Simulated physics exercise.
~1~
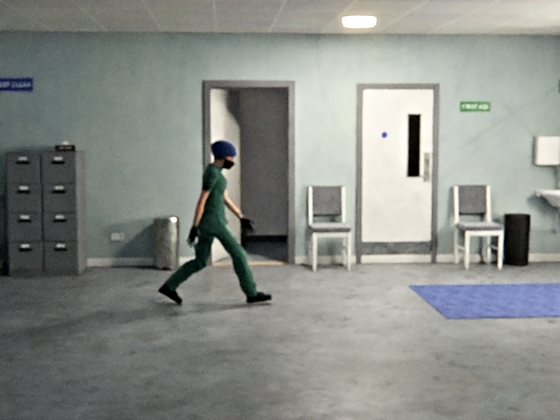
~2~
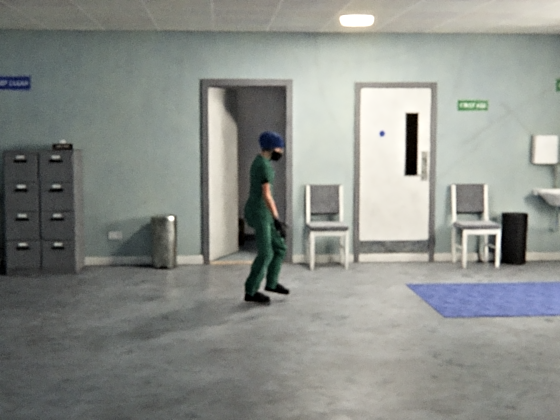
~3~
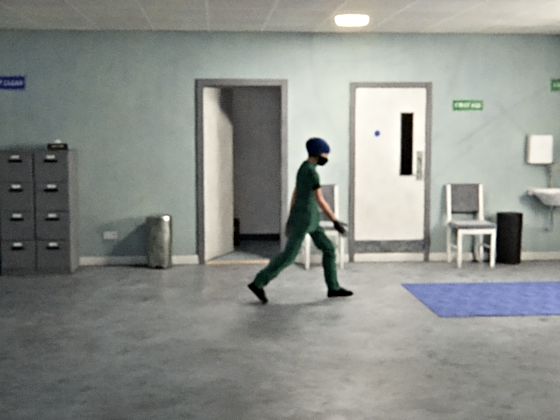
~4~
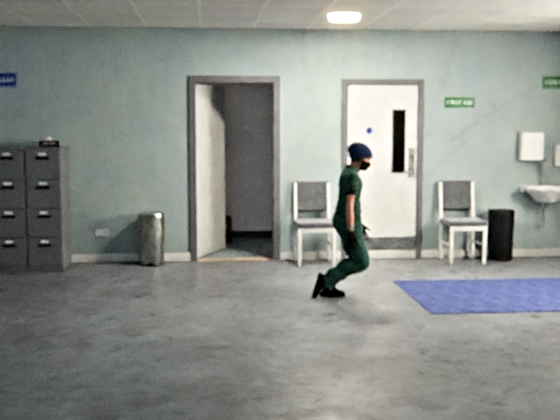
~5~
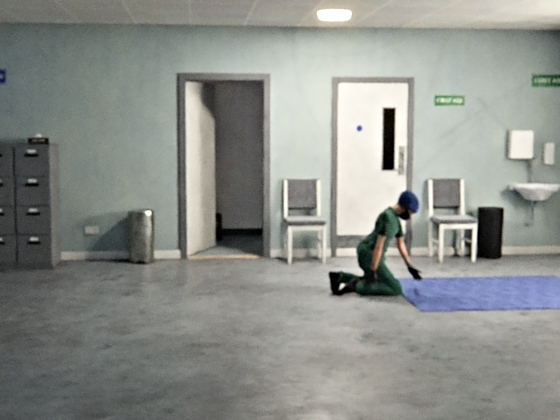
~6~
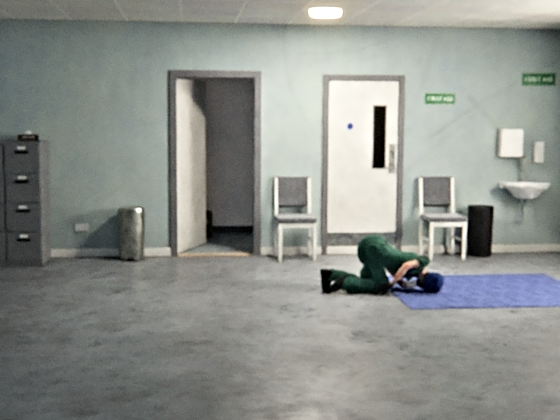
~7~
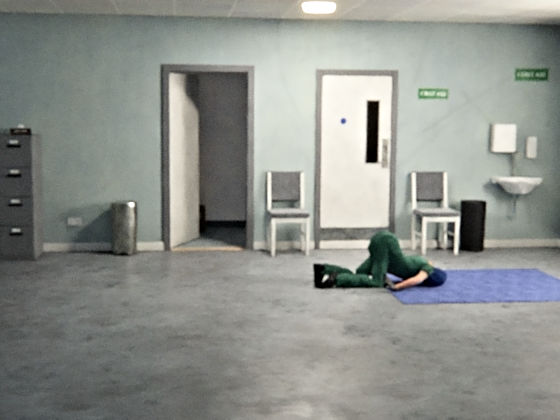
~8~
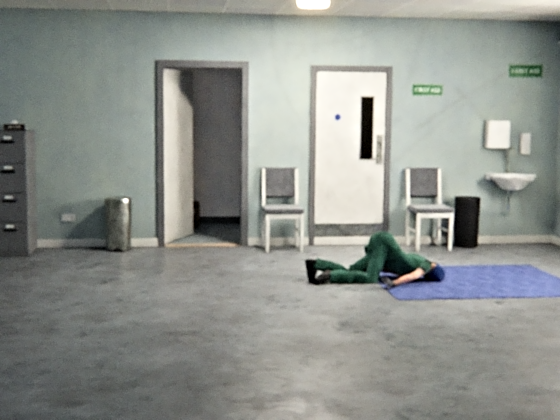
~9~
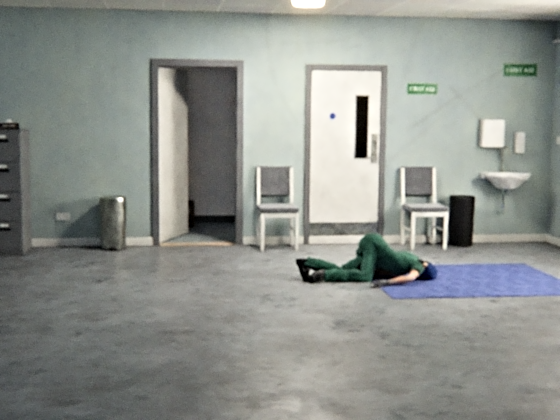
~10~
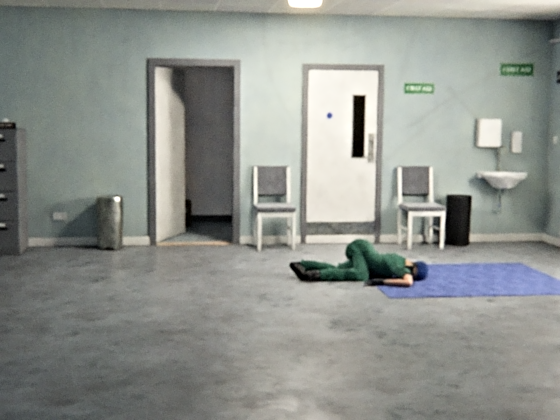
A person in green scrubs walks right, kneels, and slumps down headfirst onto a blue mat.
